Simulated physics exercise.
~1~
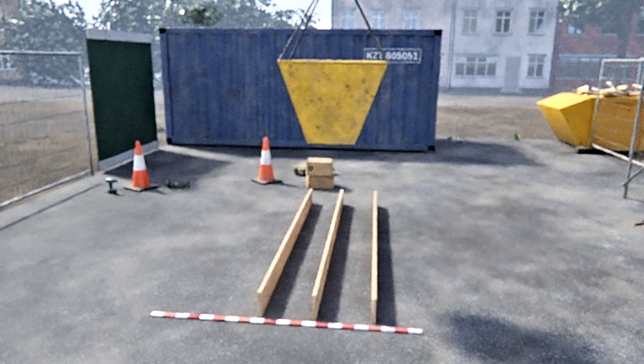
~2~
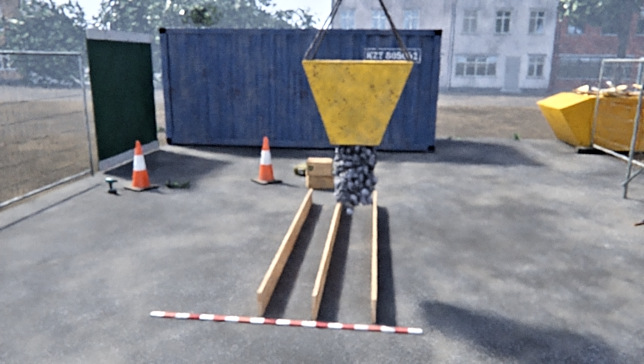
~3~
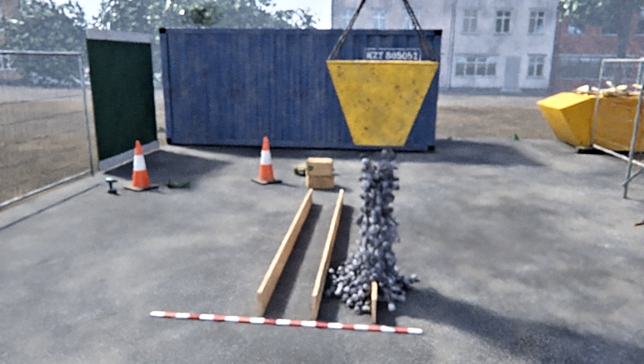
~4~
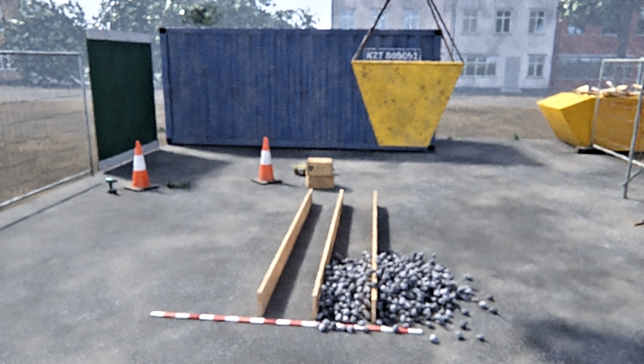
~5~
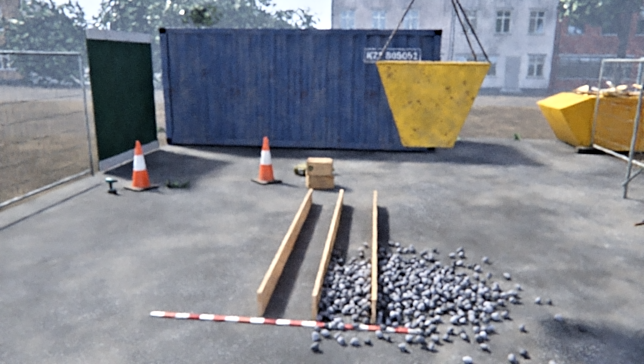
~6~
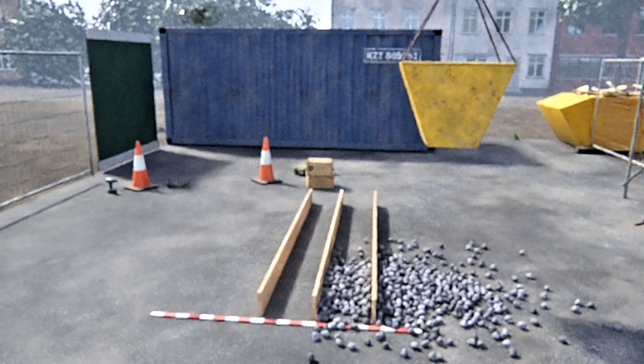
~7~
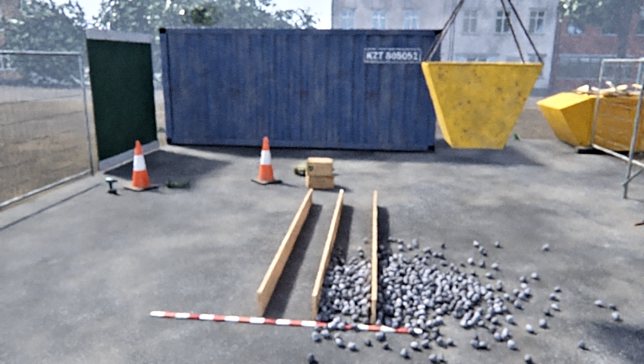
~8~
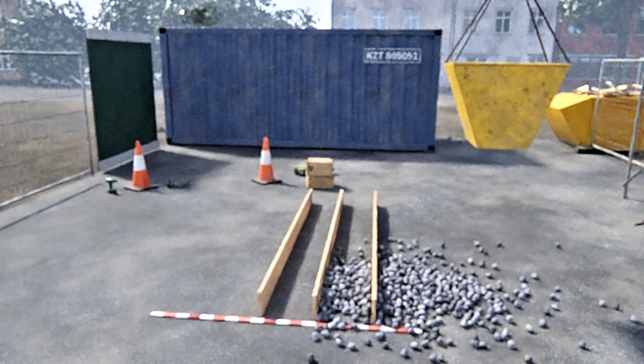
Yellow skip swinging rightwards on crane chains, dropping grey cobbles that spill over the right-hand board and settle on both sides.
